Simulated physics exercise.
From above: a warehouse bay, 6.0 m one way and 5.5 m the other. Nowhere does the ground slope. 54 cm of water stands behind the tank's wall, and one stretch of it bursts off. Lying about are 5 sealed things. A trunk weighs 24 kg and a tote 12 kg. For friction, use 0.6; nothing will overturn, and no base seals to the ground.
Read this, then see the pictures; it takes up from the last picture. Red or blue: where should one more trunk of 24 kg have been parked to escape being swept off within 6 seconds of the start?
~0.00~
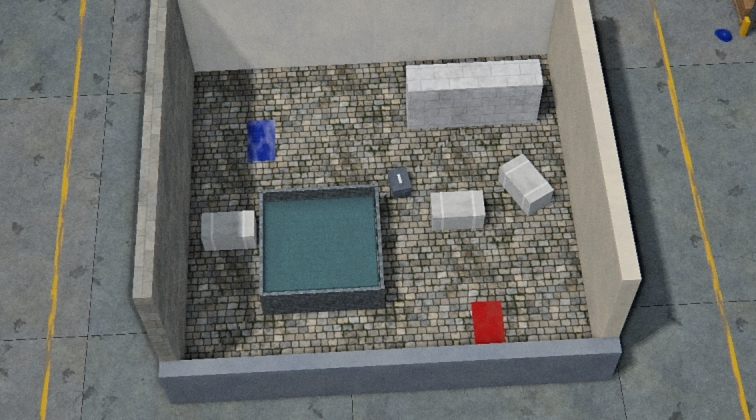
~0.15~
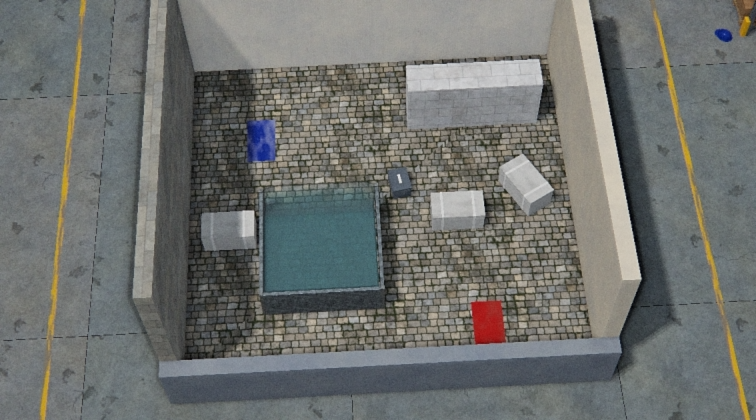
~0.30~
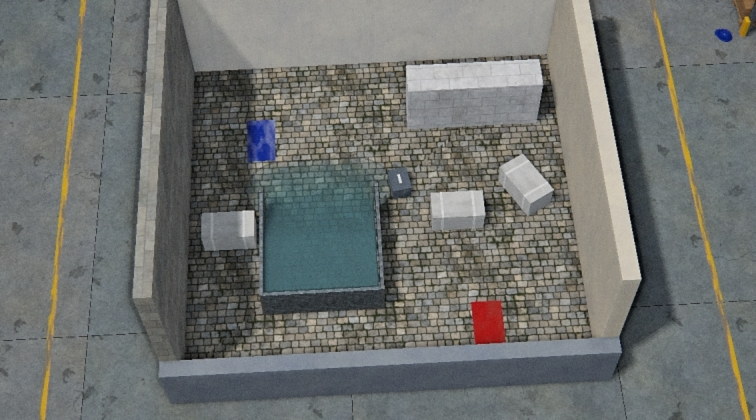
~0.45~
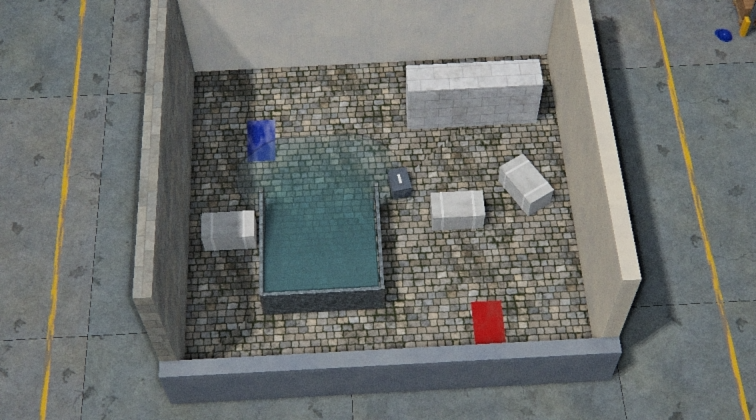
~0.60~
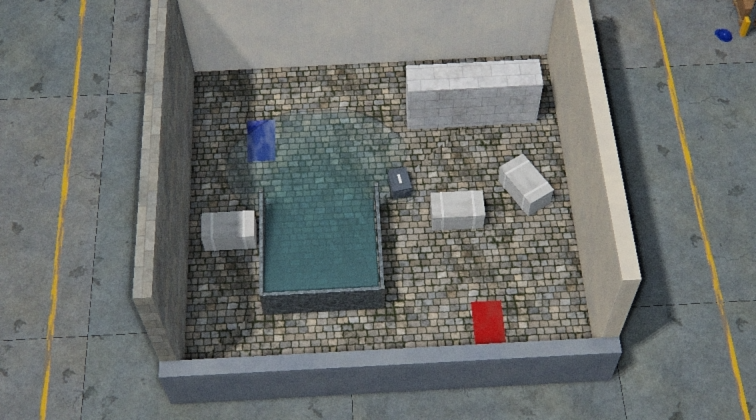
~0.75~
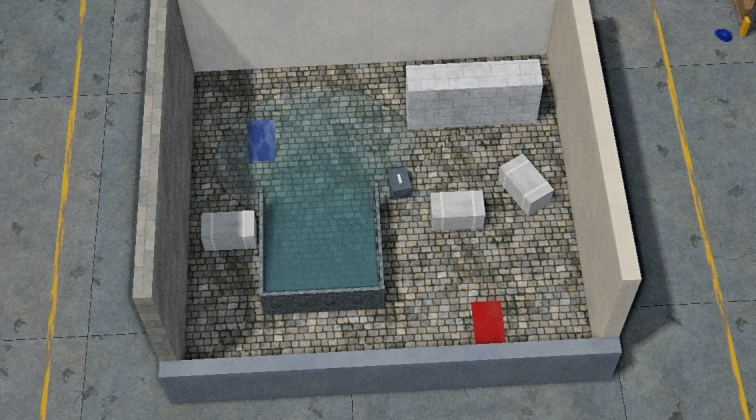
On red.
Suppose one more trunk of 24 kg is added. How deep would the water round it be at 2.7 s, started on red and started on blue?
It'd be 0 cm for the first one and 24 cm for the second.
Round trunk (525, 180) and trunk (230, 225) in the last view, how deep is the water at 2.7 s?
0 and 0 cm.
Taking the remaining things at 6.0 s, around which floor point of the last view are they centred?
They average out to somewhere around (434, 203).
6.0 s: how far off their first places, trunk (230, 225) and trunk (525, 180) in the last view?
Going in order, that's 150 cm then 10 cm.
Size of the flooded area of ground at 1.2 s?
I'd estimate close to 12 m2.
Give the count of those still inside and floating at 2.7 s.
At that instant the tally stands at 0.
After 1.2 s on red it would be 0 cm off in 0 cm of water; on blue it would be 46 cm off in 5 cm of water.
After 2.7 s on red it would be 0 cm off in 0 cm of water; on blue it would be 104 cm off in 24 cm of water.
After 4.2 s on red it would be 0 cm off in 0 cm of water; on blue it would be 83 cm off in 10 cm of water.
After 6.0 s on red it would be 0 cm off in 0 cm of water; on blue it would be 258 cm off in 8 cm of water.
